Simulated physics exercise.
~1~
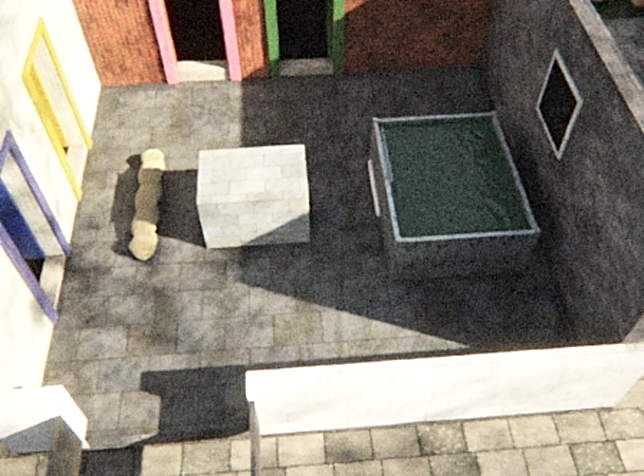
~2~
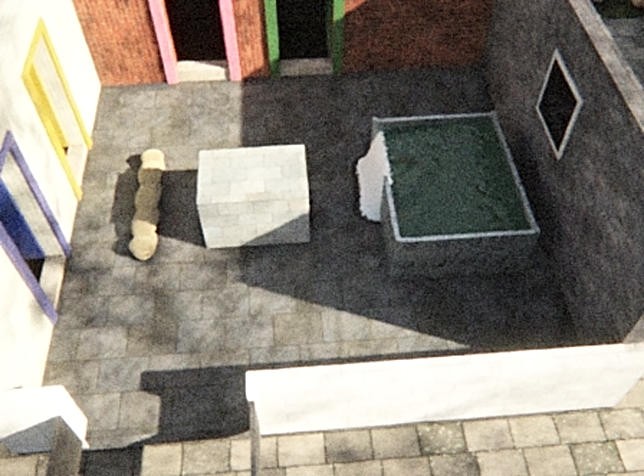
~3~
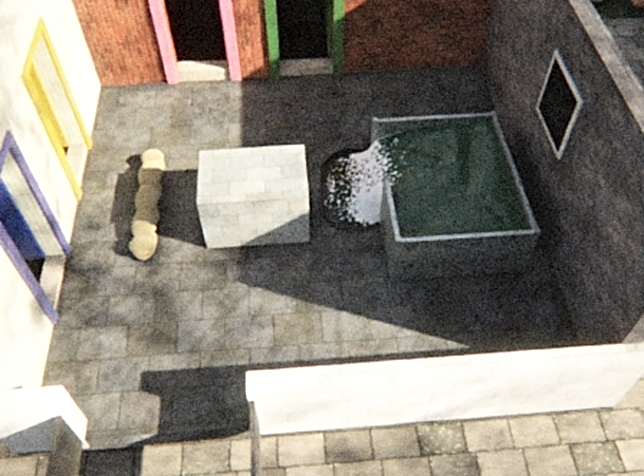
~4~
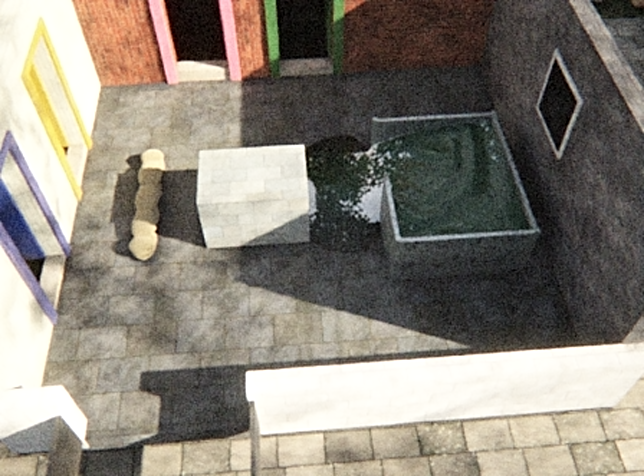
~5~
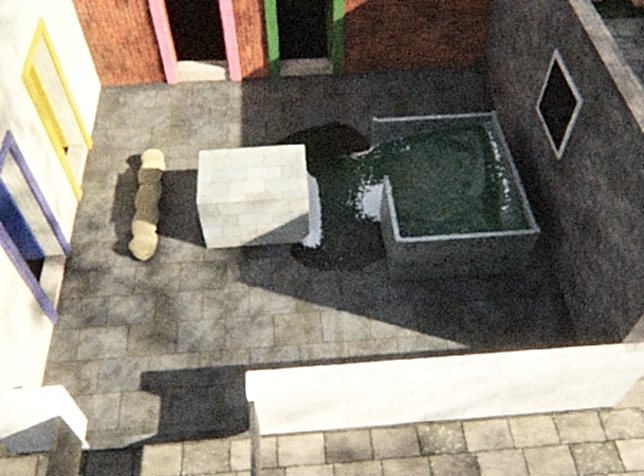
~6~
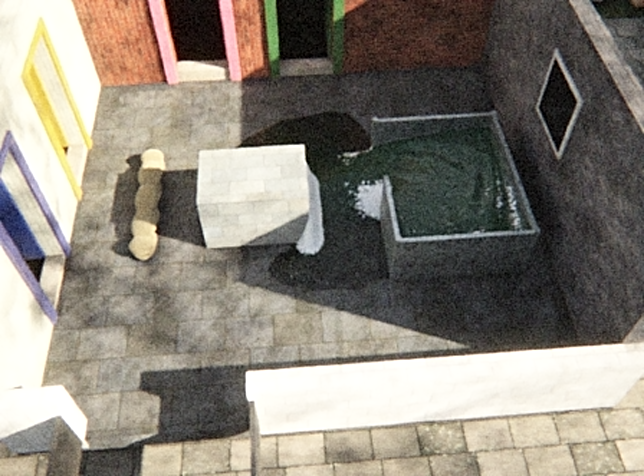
Walled courtyard with a tank of green water bursting at its left side, water gushing out and spreading around a pale block.
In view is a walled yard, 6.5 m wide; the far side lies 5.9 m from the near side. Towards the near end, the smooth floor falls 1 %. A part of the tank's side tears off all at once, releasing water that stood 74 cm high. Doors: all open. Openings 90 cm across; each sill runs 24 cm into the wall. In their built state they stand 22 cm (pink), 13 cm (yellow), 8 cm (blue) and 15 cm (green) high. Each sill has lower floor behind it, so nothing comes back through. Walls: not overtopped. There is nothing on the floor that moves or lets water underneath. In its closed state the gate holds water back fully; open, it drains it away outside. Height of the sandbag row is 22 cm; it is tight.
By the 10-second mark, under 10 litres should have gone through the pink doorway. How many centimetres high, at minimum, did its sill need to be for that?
It needed to be about 18 cm high.
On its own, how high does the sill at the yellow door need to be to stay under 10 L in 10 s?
Roughly 9.5 cm at yellow.
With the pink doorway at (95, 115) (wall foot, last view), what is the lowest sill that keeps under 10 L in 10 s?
About 30 cm.
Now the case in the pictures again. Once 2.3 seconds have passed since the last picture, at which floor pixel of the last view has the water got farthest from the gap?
In the last picture, around (100, 91).
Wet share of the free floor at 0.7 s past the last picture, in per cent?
Roughly 30 percent.
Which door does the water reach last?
I'd say the blue door.
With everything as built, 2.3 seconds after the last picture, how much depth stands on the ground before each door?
Pink door 17 cm, yellow door 8 cm, blue door 0 cm, green door 6 cm.
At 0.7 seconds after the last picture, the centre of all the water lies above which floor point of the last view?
Near (385, 201).
Then, 0.7 s after the last picture water covers 30 % of the floor, deepest (48 cm) near (316, 200); it has not reached the pink door.
Then, 2.3 s after the last picture water covers 55 % of the floor, deepest (33 cm) near (143, 95); 17 cm at the pink door, 1 litre in over its 22 cm sill.
Then, 9.3 s after the last picture water covers 95 % of the floor, deepest (11 cm) near (35, 422); 6 cm at the pink door, 2 litres in over its 22 cm sill.
At the pink door as built, the water peaked near 22 cm, 1.5 s after the last picture.
With a sill of 15.5 cm, 22 litres would have come in within the 10 s; with 21 cm, 3 litres. So under 10 litres takes about 18 cm.
